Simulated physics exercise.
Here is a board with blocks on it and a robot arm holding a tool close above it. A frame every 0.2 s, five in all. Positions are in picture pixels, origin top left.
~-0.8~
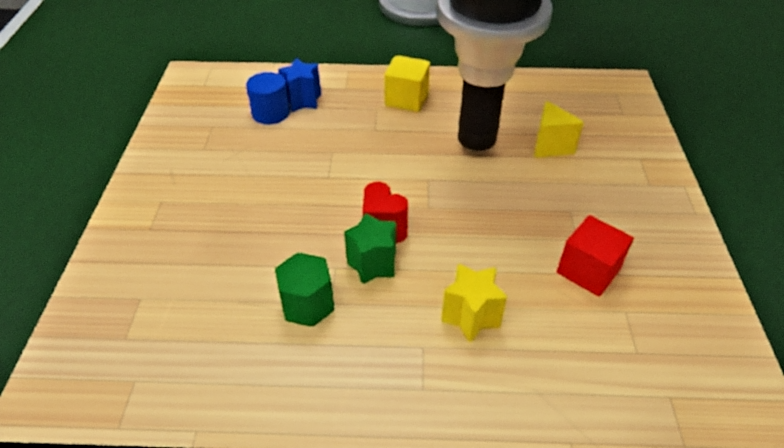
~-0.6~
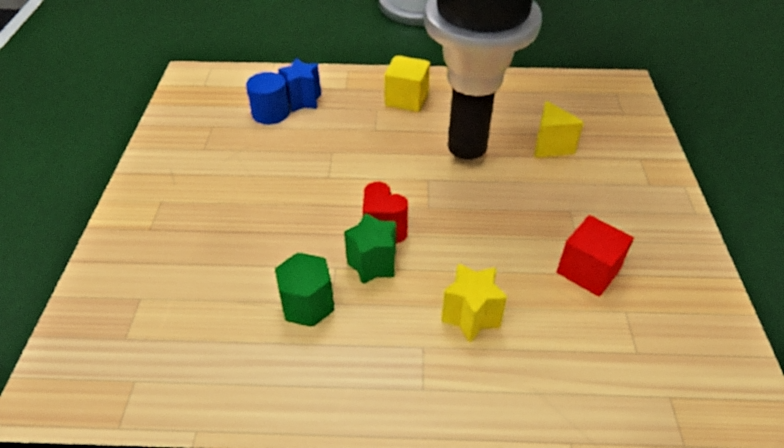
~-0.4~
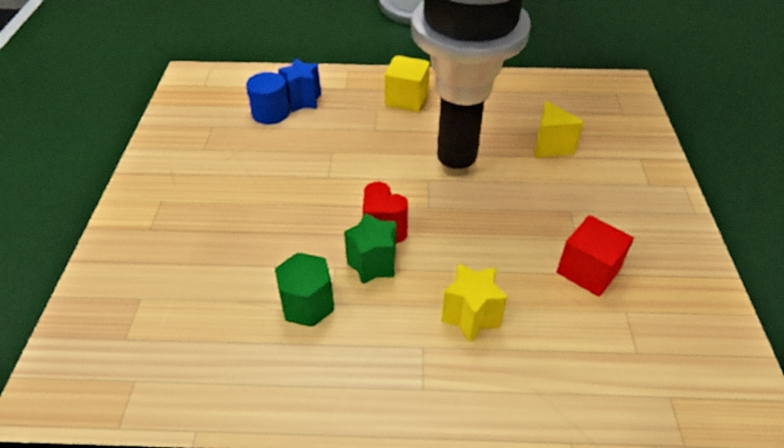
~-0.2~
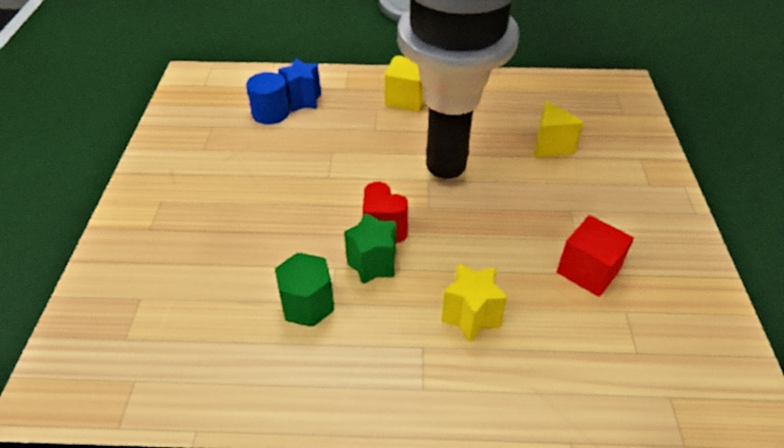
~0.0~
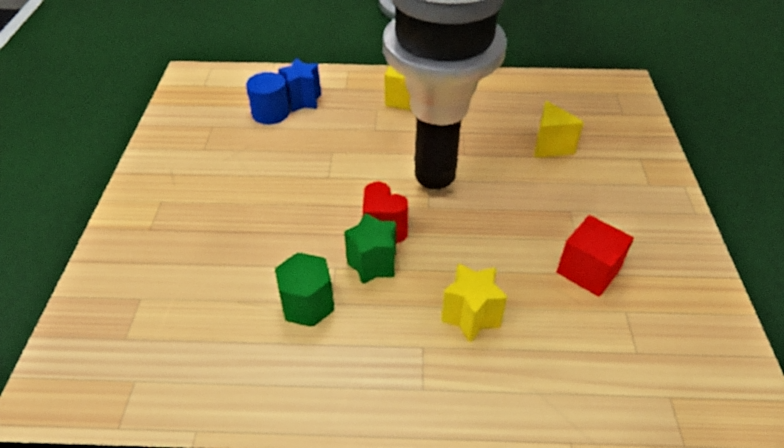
Robot arm with a black-tipped tool moving slowly left and toward the viewer above a wooden board of still, coloured blocks.
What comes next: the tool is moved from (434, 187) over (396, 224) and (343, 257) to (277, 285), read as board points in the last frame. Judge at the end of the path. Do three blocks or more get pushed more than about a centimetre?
Yes.
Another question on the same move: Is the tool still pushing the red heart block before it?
In short: Yes.
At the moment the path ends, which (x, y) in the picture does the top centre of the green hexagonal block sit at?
Pixel (263, 312).
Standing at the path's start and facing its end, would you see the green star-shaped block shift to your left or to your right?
Slides left.
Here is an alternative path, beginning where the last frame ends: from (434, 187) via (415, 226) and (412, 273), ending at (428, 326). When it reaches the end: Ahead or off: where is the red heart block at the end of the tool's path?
Answer: Slipped away.
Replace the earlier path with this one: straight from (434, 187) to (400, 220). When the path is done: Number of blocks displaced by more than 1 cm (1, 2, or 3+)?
I'd say just one block gets shifted by more than about 1 cm.
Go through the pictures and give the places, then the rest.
In the first frame, tool tip (477, 139); block tops, green hexagonal block (302, 273); green star-shaped block (372, 232); red heart block (383, 198).
In the second frame, tool (467, 148); blocks unchanged.
In the third frame, tool (457, 157); blocks unchanged.
In the fourth frame, tool (446, 166); blocks unchanged.
In the fifth frame, tool (435, 176); green hexagonal block (302, 273); green star-shaped block (372, 232); red heart block (383, 198).
On the path given first. One third of the way, tool (396, 213); green star-shaped block (365, 242), turned 20° anticlockwise; red heart block (365, 210).
Two thirds of the way, tool (342, 246); green hexagonal block (293, 283), turned 15° anticlockwise; green star-shaped block (351, 267), turned 65° anticlockwise; red heart block (305, 246).
At the end, tool (274, 274); green hexagonal block (263, 312), turned 95° anticlockwise; green star-shaped block (351, 267), turned 65° anticlockwise; red heart block (231, 276).
